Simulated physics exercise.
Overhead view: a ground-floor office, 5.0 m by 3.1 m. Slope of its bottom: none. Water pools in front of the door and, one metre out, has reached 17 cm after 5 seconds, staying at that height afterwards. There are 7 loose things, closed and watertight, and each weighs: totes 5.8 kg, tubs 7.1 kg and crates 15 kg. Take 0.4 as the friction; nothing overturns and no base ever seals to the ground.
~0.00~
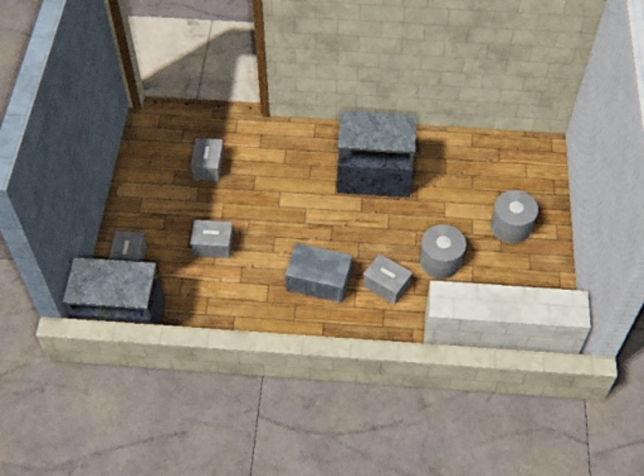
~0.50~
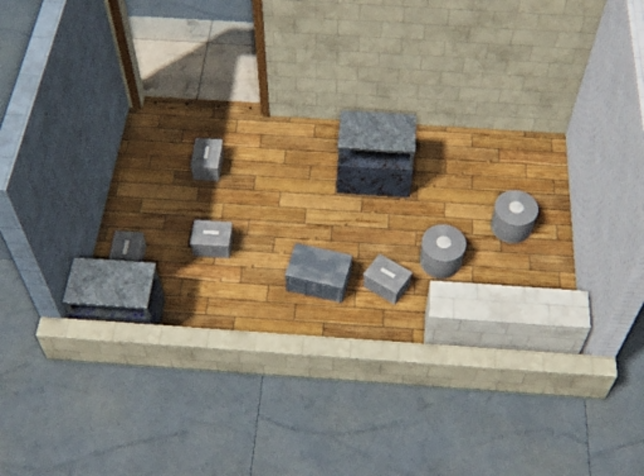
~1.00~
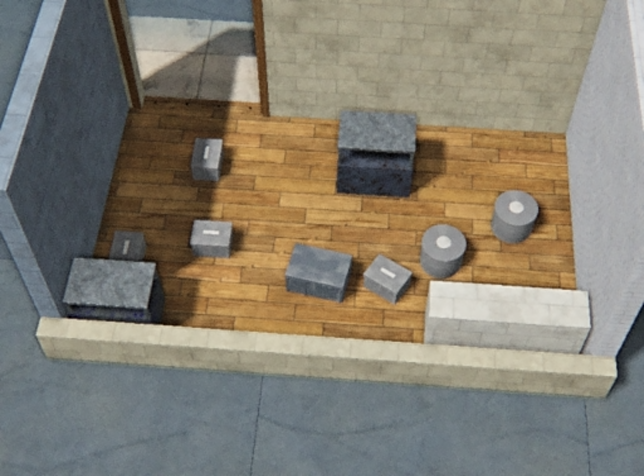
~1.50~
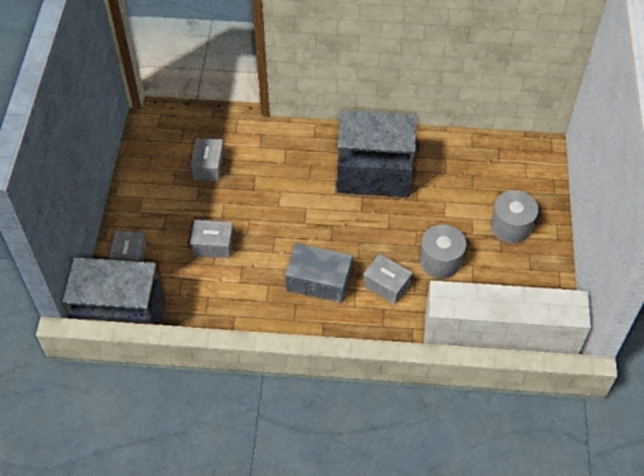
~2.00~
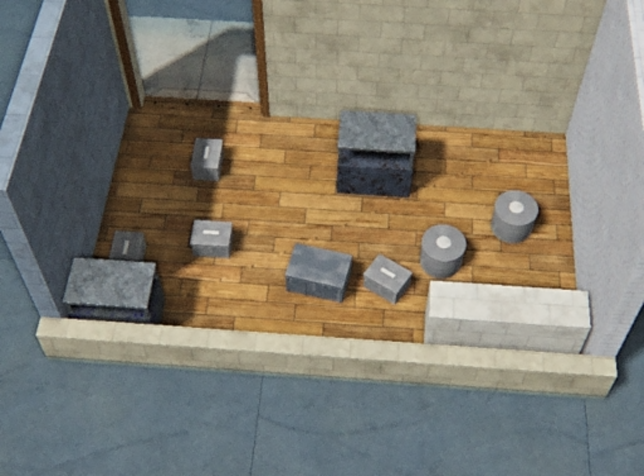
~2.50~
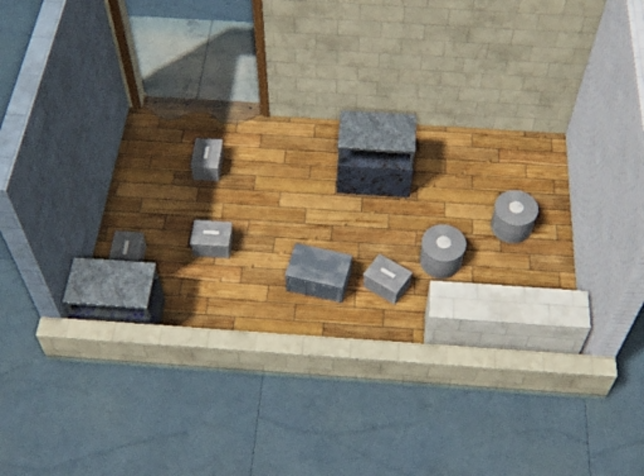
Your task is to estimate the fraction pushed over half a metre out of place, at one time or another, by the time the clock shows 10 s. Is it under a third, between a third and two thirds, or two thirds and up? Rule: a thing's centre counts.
It looks set to land in the top band, two thirds and beyond.
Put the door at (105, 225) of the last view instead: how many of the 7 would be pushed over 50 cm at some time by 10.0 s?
4.
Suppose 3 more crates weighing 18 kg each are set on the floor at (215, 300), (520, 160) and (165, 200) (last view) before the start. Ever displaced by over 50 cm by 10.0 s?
Sequence: Above the line / below the line / above the line.
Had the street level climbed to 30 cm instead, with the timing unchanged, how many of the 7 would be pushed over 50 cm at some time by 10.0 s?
7.
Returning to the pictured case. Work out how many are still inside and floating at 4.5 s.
At that moment 0.
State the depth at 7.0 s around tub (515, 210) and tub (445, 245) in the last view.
Close to 0 and 2 centimetres.
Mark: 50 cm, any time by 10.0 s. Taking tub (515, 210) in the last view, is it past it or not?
Result: Stayed within.
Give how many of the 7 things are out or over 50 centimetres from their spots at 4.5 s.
My count gives 0.
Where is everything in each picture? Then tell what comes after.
A tote at (207, 153) rests on the ground; a tote at (388, 273), on the bottom; water covers 0.0 m2; 0 of 7 have shifted, in the first frame.
A tote at (207, 153) rests on the ground; a tote at (388, 273) rests on the ground; 0.0 m2 under water; 0 of 7 have shifted, in the second frame.
A tote at (207, 153) rests on the ground; a tote at (388, 273), on the bottom; water covers 0.0 m2; 0 of 7 have shifted, in the third frame.
A tote at (207, 153), on the bottom; a tote at (388, 273), on the bottom; water covers 0.0 m2; 0 of 7 have shifted, in the fourth frame.
A tote at (207, 153) rests on the ground; a tote at (388, 273), on the bottom; 0.0 m2 under water; 0 of 7 have shifted, in the fifth frame.
A tote at (207, 153), on the bottom; a tote at (388, 273), on the bottom; 0.1 m2 under water; 0 of 7 have shifted, in the sixth frame.
After 3.5 s 0 of 7 are over 50 cm from their spots; 0 afloat.
After 4.5 s 0 of 7 are over 50 cm from their spots; 0 afloat.
After 7.0 s 3 of 7 are over 50 cm from their spots; 3 afloat.
After 10.0 s 5 of 7 are over 50 cm from their spots, and 5 have been at some point; 4 afloat.
